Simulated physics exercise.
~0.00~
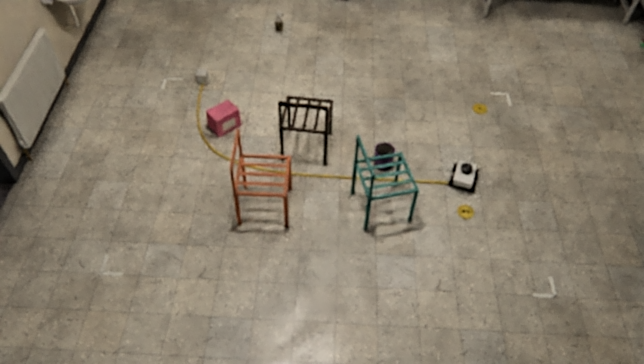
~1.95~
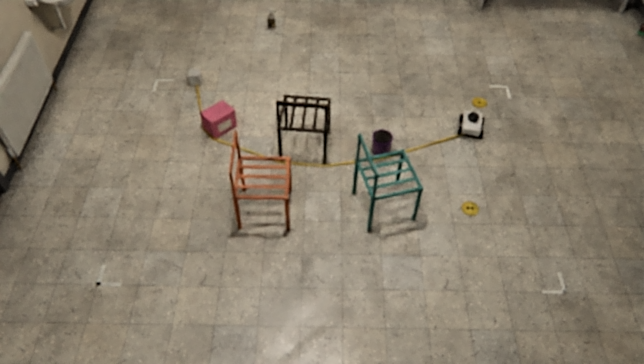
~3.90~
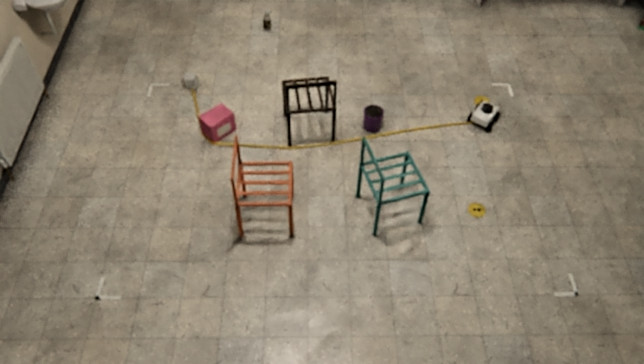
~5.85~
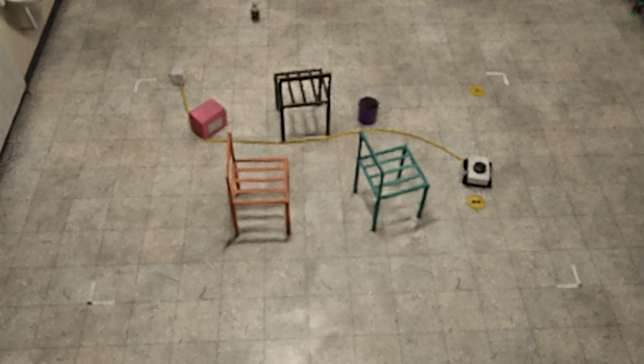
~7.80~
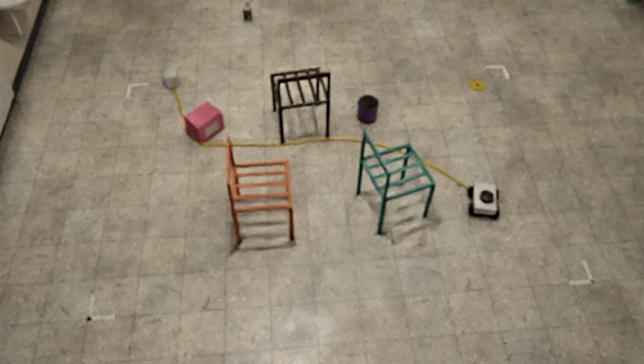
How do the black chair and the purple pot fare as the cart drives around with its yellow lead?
Both end up away from where they started, with the black chair and the purple pot each shifted farther up the floor.
